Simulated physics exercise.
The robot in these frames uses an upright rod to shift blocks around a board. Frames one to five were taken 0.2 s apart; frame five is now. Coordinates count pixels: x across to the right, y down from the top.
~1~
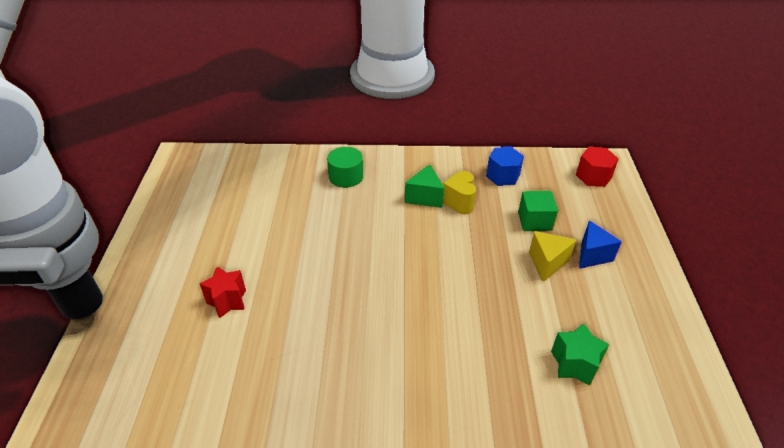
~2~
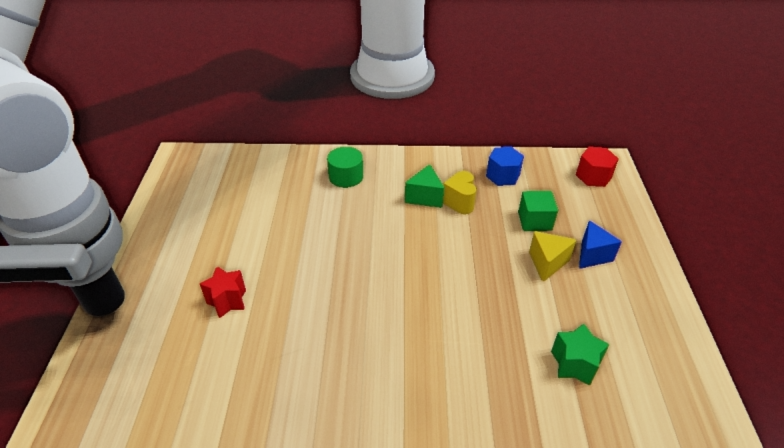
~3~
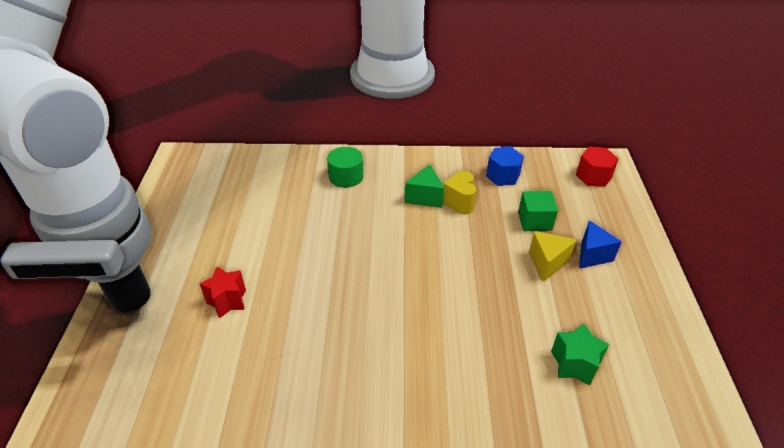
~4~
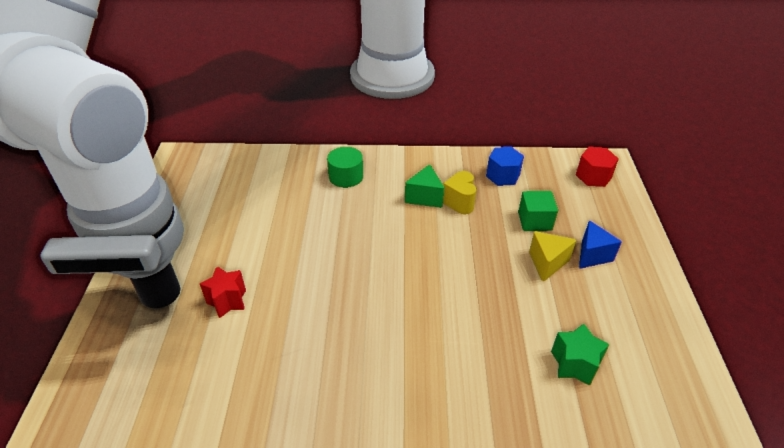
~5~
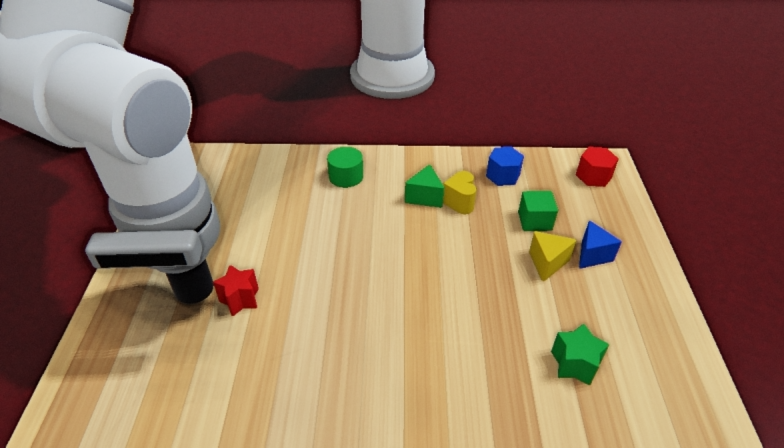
The clip shows a robot arm moving an upright black rod rightward across the left side of a wooden board until it nudges a red star-shaped block slightly to the right, while the other coloured blocks stay still.
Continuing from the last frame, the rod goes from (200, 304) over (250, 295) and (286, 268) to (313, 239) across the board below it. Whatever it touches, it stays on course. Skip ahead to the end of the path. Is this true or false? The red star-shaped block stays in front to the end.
That statement is not accurate.
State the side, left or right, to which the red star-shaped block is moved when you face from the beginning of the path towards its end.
Its sideways move is to the right.
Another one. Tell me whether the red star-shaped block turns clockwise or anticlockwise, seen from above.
It turns round clockwise.
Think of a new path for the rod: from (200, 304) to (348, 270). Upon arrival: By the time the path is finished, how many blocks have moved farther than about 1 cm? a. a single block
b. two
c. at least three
a: A single block.
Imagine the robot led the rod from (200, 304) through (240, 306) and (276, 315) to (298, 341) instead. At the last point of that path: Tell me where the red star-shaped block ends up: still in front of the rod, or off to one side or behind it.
Slipped loose.
On the path given first. One third of the way, rod (247, 281); red star-shaped block (286, 274), turned 10° clockwise.
Two thirds of the way, rod (285, 253); red star-shaped block (305, 265), turned 85° clockwise.
At the end, rod (311, 224); red star-shaped block (305, 265), turned 85° clockwise.
